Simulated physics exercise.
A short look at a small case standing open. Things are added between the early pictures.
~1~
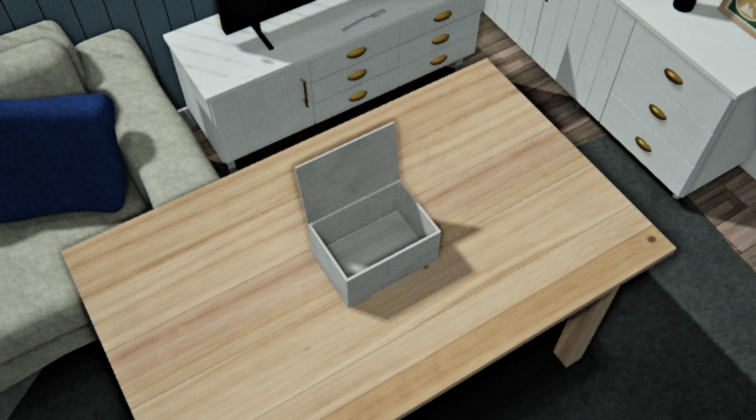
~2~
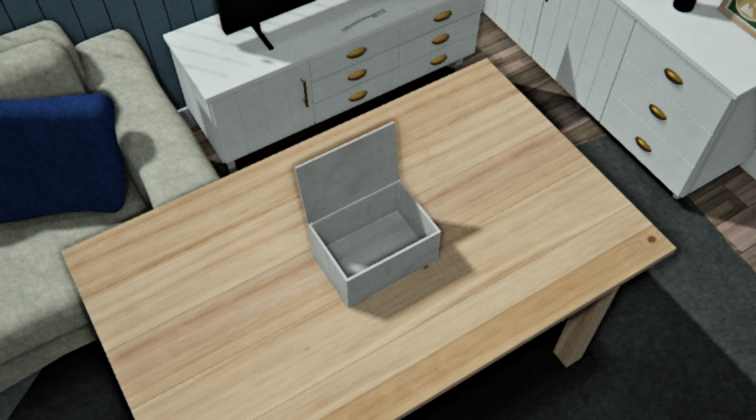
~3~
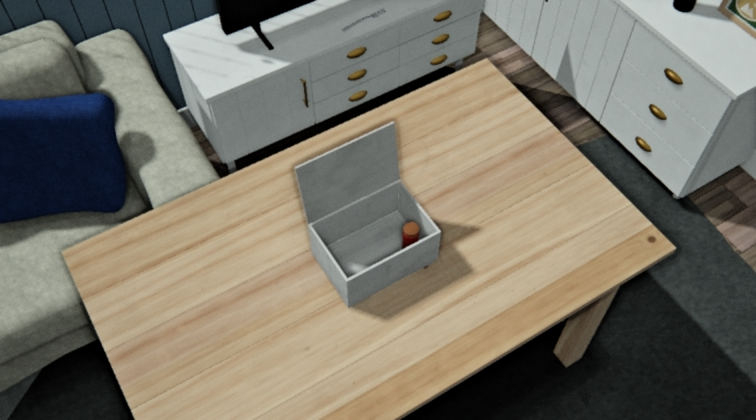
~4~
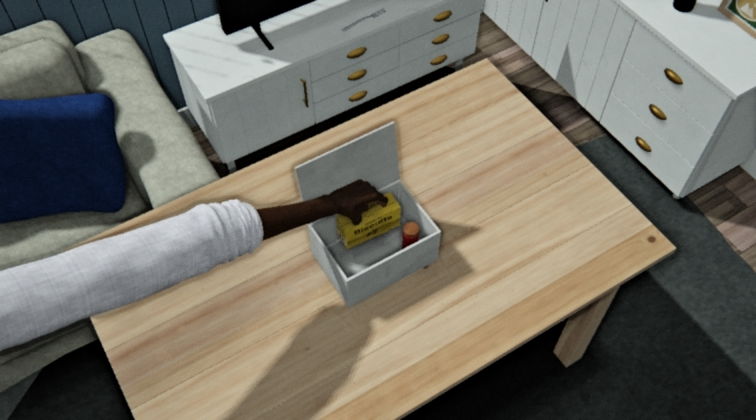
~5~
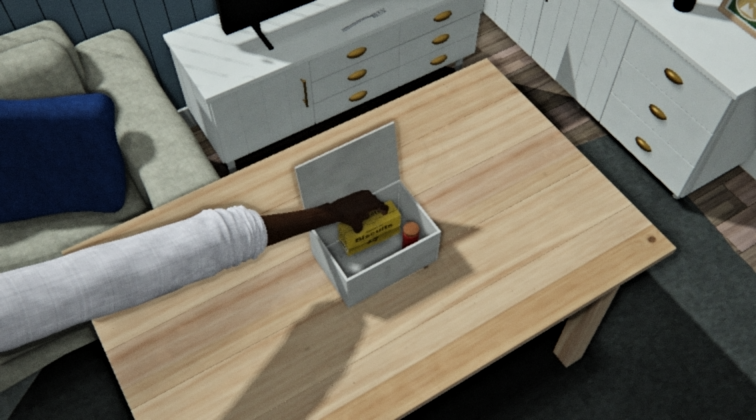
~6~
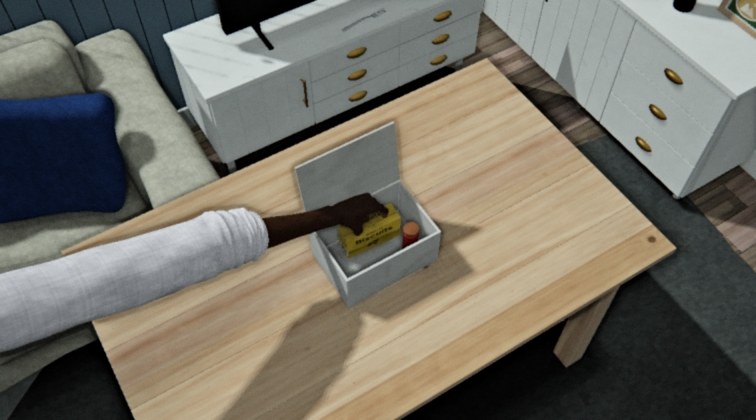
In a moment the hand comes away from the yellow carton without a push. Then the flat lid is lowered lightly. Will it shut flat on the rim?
As it turns out, it sits on the rim.
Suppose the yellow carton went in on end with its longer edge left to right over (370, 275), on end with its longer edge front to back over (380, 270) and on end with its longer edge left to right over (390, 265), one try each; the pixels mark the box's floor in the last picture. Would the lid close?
First try: It is held up; second try: It stays ajar; third try: It stays ajar.
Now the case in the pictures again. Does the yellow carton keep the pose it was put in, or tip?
It stays as placed.
Then, 1.50 s later than the last frame, lid 65° above the rim.
Then, 1.80 s later than the last frame, lid 25° above the rim.
When it is over, lid shut; both as before. End places, in pixels of the last picture, yellow carton near (370, 231).
